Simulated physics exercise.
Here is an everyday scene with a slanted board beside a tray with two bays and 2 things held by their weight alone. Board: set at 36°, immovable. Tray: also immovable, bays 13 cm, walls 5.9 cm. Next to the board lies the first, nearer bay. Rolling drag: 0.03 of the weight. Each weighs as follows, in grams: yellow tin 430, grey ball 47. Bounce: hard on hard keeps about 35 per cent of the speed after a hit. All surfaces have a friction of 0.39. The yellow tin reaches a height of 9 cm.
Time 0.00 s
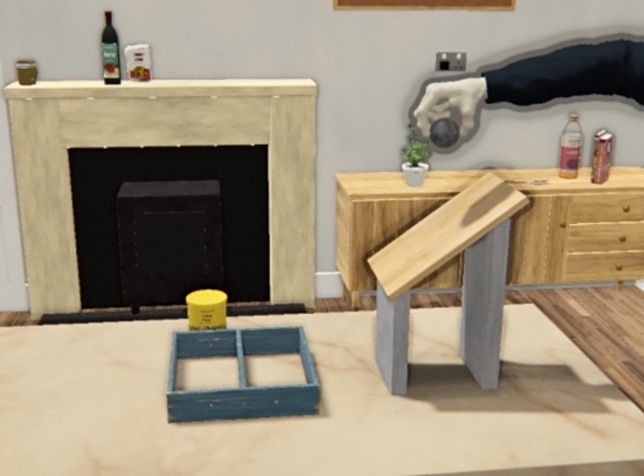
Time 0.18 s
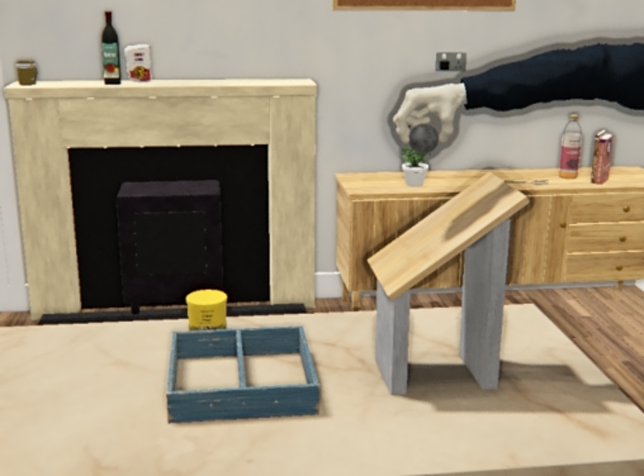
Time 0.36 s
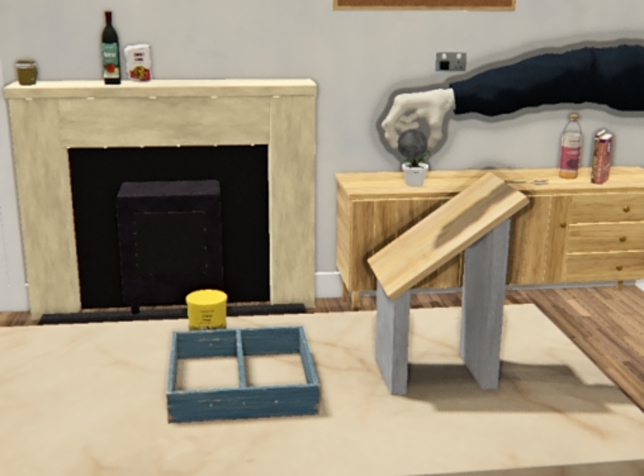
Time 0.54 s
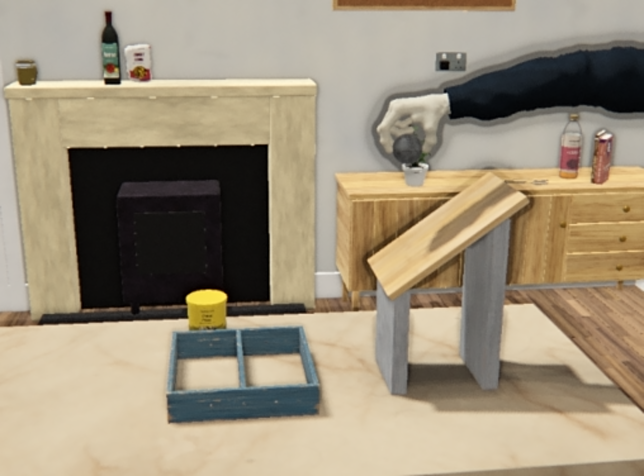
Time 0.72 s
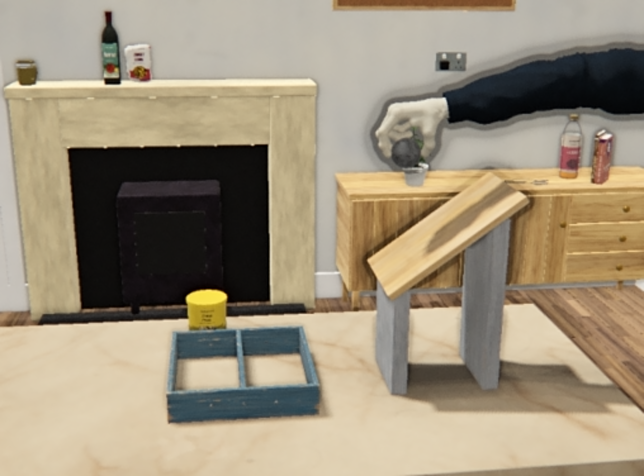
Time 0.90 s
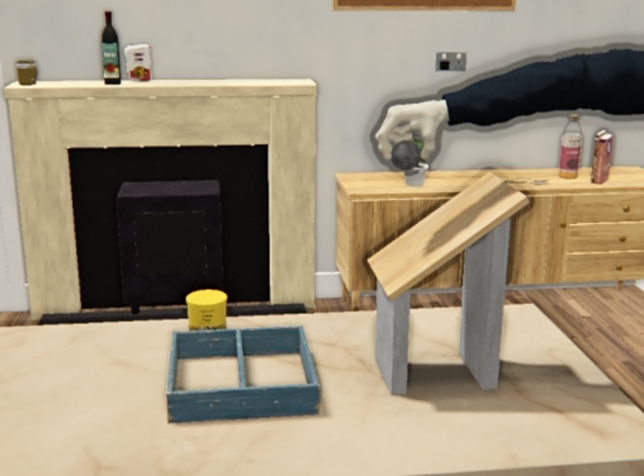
In a living room with a fireplace, a gloved hand holding a grey ball moved slightly left and down above a sloping wooden board, then stayed still, while the yellow tin and blue tray never moved.
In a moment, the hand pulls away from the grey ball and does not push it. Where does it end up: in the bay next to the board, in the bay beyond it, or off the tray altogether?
In the bay next to the board.
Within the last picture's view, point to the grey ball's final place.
Near (284, 369).
After 1.20 s, grey ball near (395, 244).
After 1.30 s, grey ball near (344, 276).
After 1.50 s, it is in the nearer bay; grey ball near (269, 369).
In the end (2.3 s), it is in the nearer bay; yellow tin under 4 cm from the start. At the end, from the last picture's camera, grey ball near (284, 369).
